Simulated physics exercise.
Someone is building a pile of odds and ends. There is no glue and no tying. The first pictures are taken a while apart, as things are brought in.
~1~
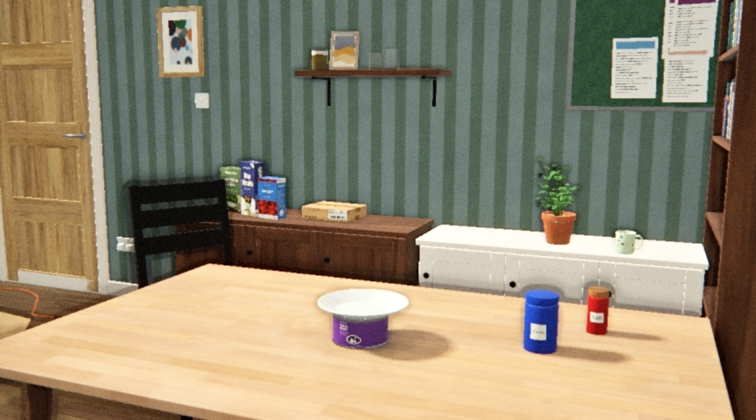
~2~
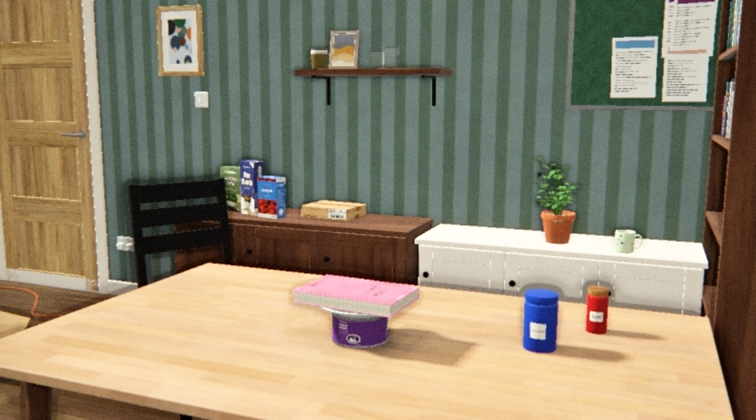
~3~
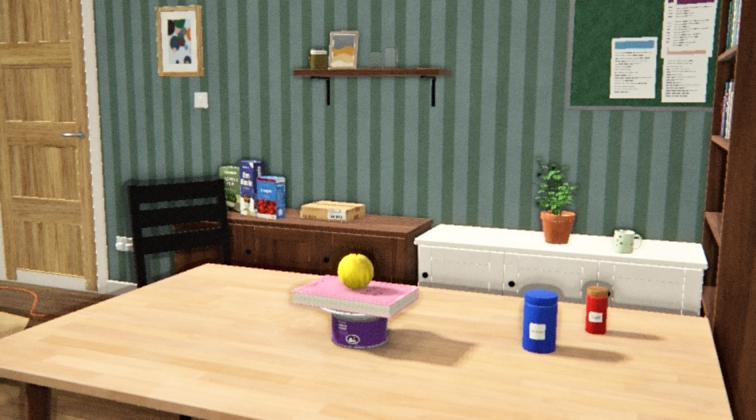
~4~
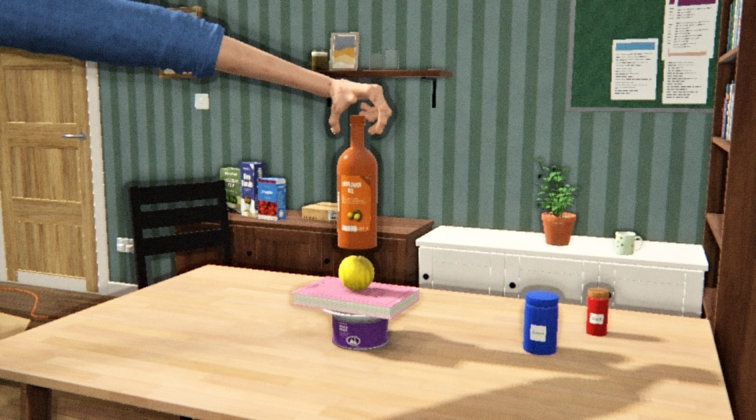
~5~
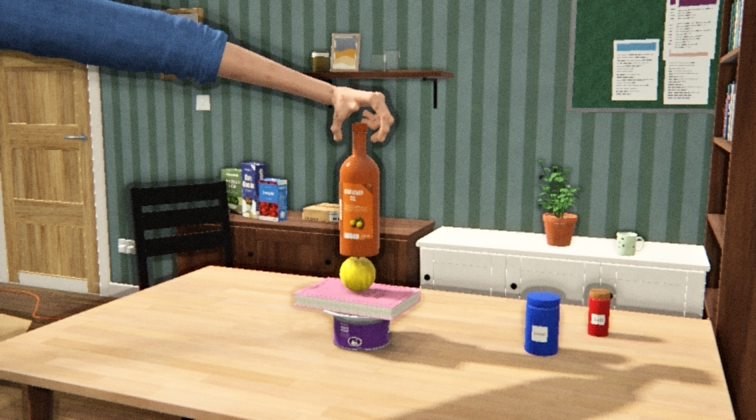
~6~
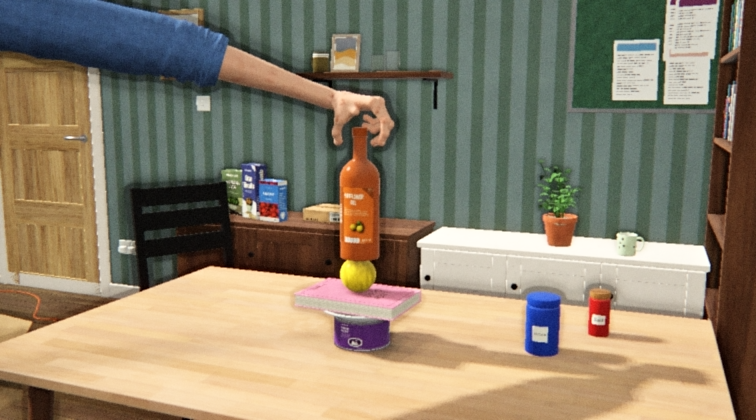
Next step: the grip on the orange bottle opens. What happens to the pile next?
The pile tumbles down.
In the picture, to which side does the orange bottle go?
Observed: The object is displaced in the rightward direction.
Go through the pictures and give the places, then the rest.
In the first picture, the last thing is not in view yet; red shaker (598, 311).
In the second picture, the last thing is not in view yet; purple tub (360, 325).
In the third picture, the last thing is not in view yet; pink book (356, 295).
In the fourth picture, coming down; orange bottle (357, 182); red shaker (598, 312).
In the fifth picture, coming down; orange bottle (360, 189); purple tub (362, 328).
In the sixth picture, in place under the hand; orange bottle (360, 193); pink book (358, 298).
Then, 0.60 s on from there, orange bottle turned 35° from how it was put near (394, 205).
Then, 0.80 s on from there, orange bottle now fallen.
Then, 1.60 s on from there, things are still on the move.
Then, 2.30 s on from there, as before.
In the end, fallen, orange bottle; the other 6 unmoved. At the end, from the last picture's camera, orange bottle near (445, 377). The pile gives way.
